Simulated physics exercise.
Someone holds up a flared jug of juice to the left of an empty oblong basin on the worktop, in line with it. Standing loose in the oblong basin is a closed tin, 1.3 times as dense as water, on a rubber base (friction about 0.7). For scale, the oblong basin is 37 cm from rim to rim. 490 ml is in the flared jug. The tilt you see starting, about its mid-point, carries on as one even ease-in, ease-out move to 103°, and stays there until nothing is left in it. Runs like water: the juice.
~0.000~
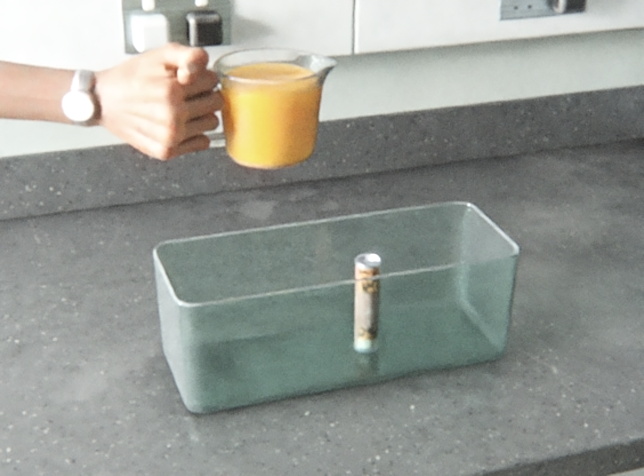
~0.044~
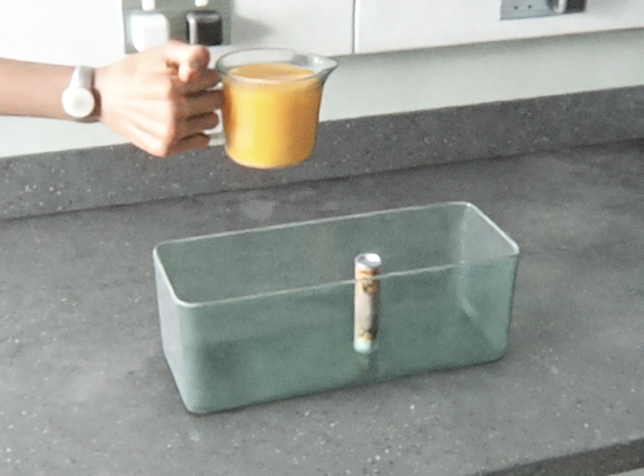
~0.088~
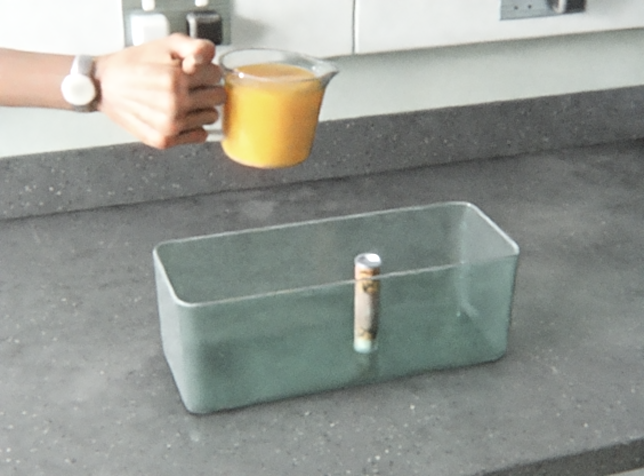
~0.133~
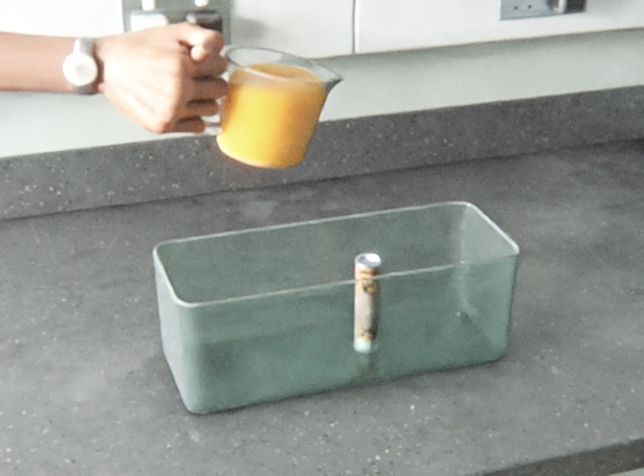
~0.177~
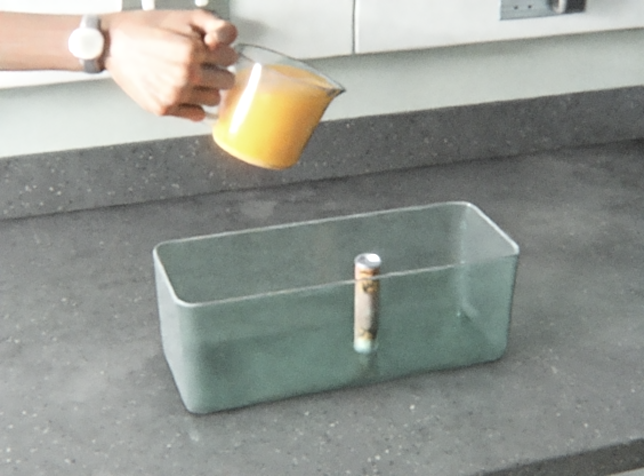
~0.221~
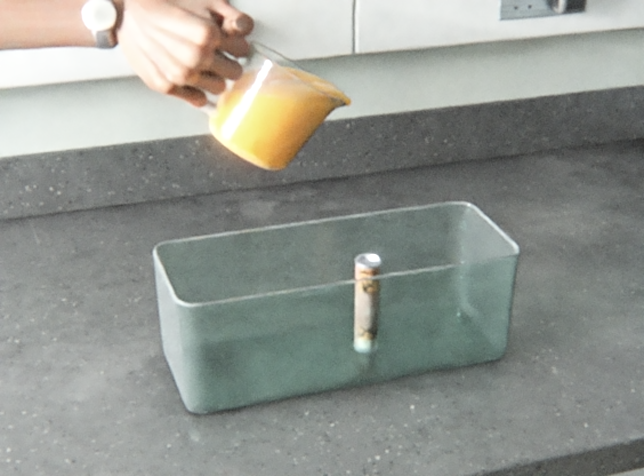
A hand wearing a watch held a clear jug of orange juice above an empty oblong basin with a small tin standing inside, then tilted the jug further and further to the right.
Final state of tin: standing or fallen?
I expect it to stay the right way up.
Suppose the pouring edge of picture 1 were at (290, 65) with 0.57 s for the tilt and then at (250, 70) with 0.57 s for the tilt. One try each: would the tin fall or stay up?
Try 1: Tipped over; try 2: Still standing.
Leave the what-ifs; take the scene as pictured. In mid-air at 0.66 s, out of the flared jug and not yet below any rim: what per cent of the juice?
Close to 14 per cent.
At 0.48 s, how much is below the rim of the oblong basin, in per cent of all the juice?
Close to 22 in a hundred.
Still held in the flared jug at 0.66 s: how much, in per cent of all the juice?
6 per cent or so.
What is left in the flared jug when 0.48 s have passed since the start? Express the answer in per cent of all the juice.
I'd put it near 40 percent.
By 0.48 s the tilt is 96° and 40 per cent is still to pour; the tin stands where it began.
By 0.66 s the tilt is 103° and 6 per cent is still to pour; the tin stands where it began.
By 0.86 s the tilt is 103° and 1 per cent is still to pour; the tin stands where it began.
By 1.07 s the tilt is 103° and 0 per cent is still to pour; the tin stands where it began.
At rest the tin stands where it began.
